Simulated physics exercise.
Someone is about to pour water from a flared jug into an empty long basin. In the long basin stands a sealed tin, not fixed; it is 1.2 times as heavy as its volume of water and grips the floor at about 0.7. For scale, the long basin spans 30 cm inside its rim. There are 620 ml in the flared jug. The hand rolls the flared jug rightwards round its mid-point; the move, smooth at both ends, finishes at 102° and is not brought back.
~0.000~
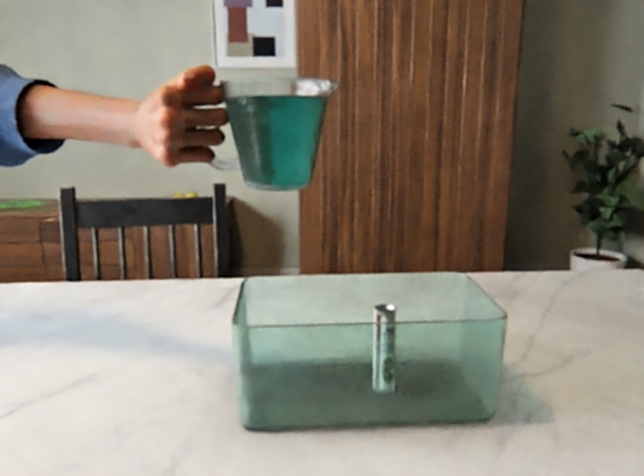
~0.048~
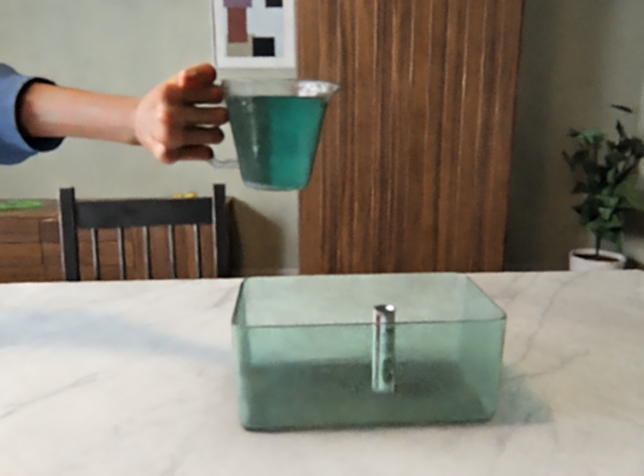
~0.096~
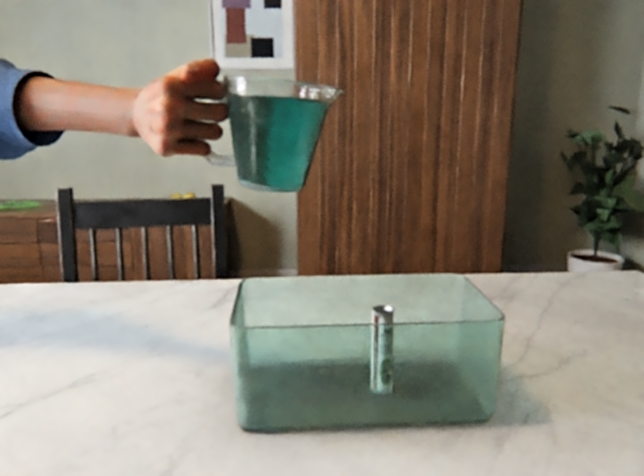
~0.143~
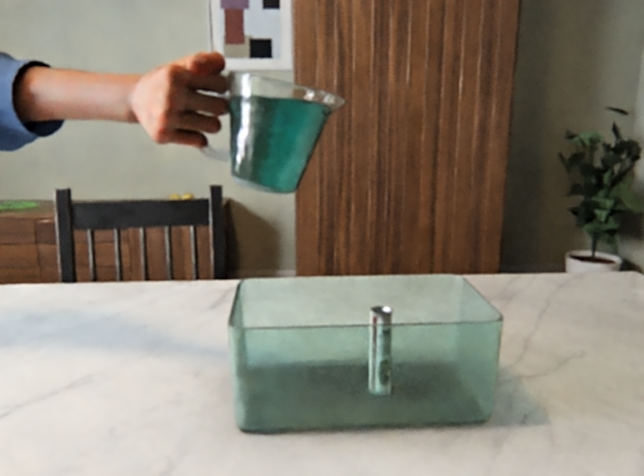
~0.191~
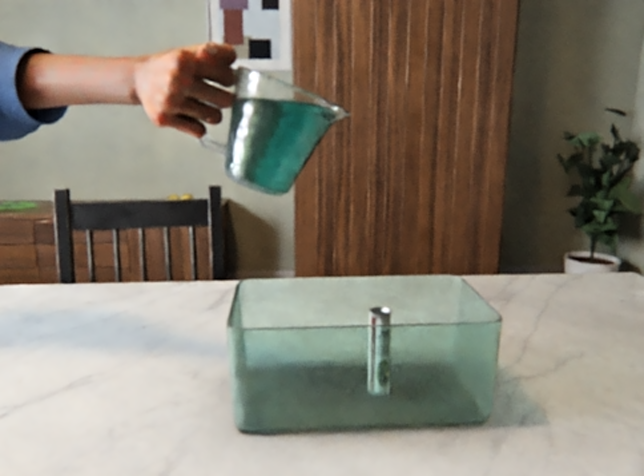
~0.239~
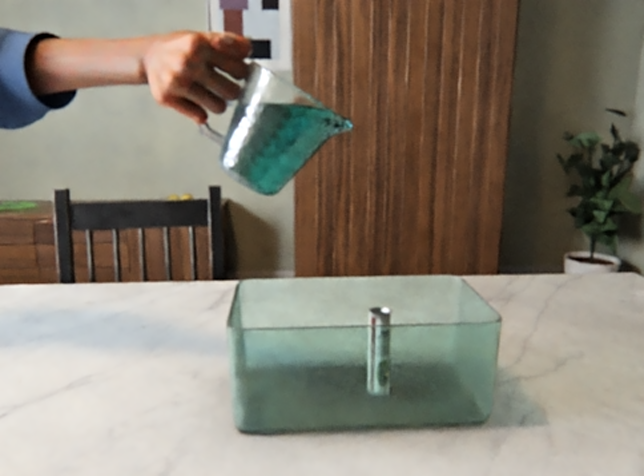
Above a clear basin on a marble table, a hand tilts a jug of teal water rightwards.
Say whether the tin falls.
The tin remains upright.
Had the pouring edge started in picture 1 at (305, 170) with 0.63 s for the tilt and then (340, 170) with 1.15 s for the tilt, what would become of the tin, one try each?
First it goes over; then it goes over.
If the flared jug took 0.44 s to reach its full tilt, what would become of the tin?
The tin stays up.
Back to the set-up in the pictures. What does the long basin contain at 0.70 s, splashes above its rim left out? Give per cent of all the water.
Some 72 per cent.
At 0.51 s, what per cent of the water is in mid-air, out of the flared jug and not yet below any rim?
Near 38 in a hundred.
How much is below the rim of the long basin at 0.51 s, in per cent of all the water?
Some 16 per cent.
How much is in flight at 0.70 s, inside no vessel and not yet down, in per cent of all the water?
About 20 per cent.
By 0.51 s the tilt is 93° and 46 per cent is still to pour; the tin stands where it began.
By 0.70 s the tilt is 102° and 7 per cent is still to pour; the tin stands where it began.
By 0.91 s the tilt is 102° and 0 per cent is still to pour; the tin stands where it began.
By 1.13 s the tilt is 102° and 0 per cent is still to pour; the tin stands where it began.
At rest the tin stands where it began.
